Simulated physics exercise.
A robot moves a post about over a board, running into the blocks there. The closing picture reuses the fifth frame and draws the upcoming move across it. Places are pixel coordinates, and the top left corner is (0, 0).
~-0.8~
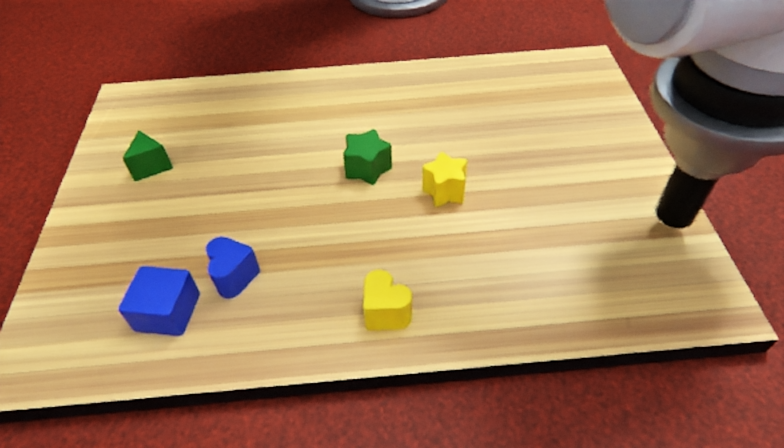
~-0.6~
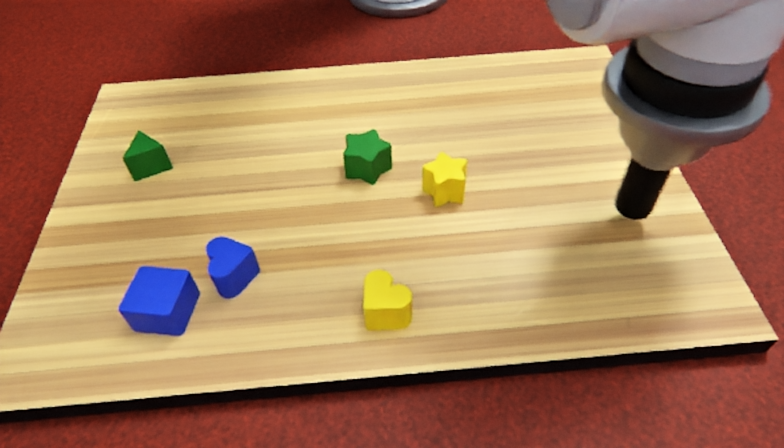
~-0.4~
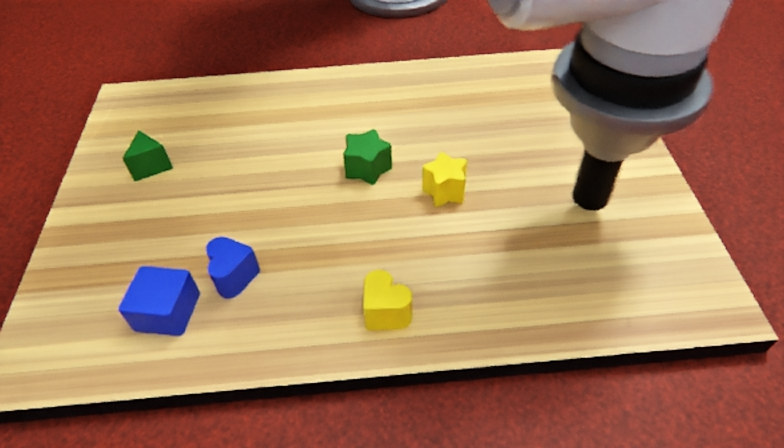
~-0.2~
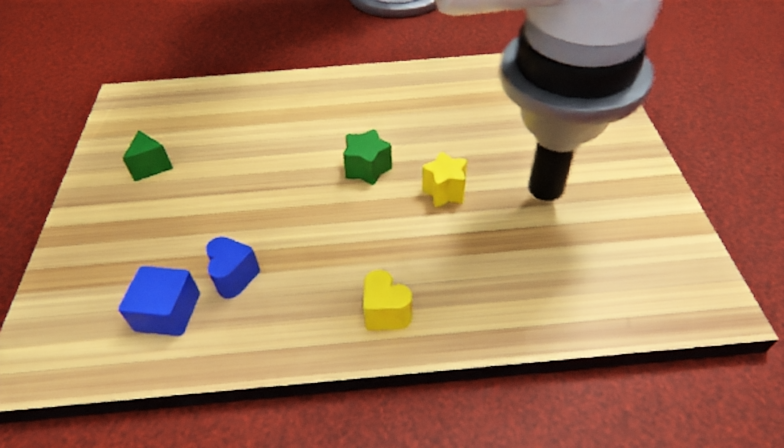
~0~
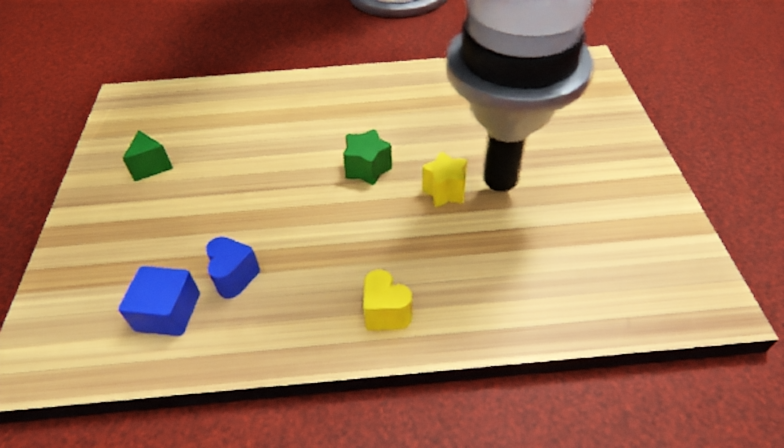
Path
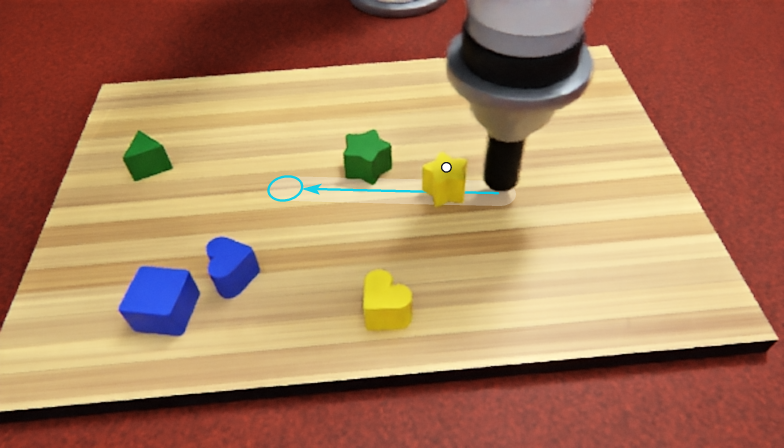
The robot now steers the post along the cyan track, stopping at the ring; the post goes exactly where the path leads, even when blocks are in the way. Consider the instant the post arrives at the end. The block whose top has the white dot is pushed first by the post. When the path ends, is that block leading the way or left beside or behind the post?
The post pushes it to the end.
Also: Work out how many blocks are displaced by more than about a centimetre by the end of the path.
In total, two blocks get moved by over 1 cm.
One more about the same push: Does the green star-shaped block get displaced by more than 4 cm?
Final answer: No.
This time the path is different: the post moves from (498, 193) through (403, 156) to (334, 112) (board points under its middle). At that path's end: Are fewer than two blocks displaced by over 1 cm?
That would be a yes.
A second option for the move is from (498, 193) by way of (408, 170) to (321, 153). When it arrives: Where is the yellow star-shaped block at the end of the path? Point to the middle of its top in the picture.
Most likely (393, 168).
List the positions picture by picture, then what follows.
In the first picture, lower end of the post (674, 216), tops of blocks, green star-shaped block (365, 144), yellow star-shaped block (446, 167).
In the second picture, post (633, 208), blocks as before.
In the third picture, post (590, 199), blocks as before.
In the fourth picture, post (546, 190), blocks as before.
In the fifth picture, post (500, 181), green star-shaped block (365, 144), yellow star-shaped block (446, 167).
The drawn path runs straight from (498, 193) to (285, 188); the dot is on the yellow star-shaped block.
The first path, step by step. One third of the way, post (426, 179); yellow star-shaped block (391, 166).
Two thirds of the way, post (352, 178); green star-shaped block (344, 138), turned 55° clockwise; yellow star-shaped block (317, 168).
At the end, post (282, 176); green star-shaped block (344, 138), turned 55° clockwise; yellow star-shaped block (245, 167), turned 15° anticlockwise.
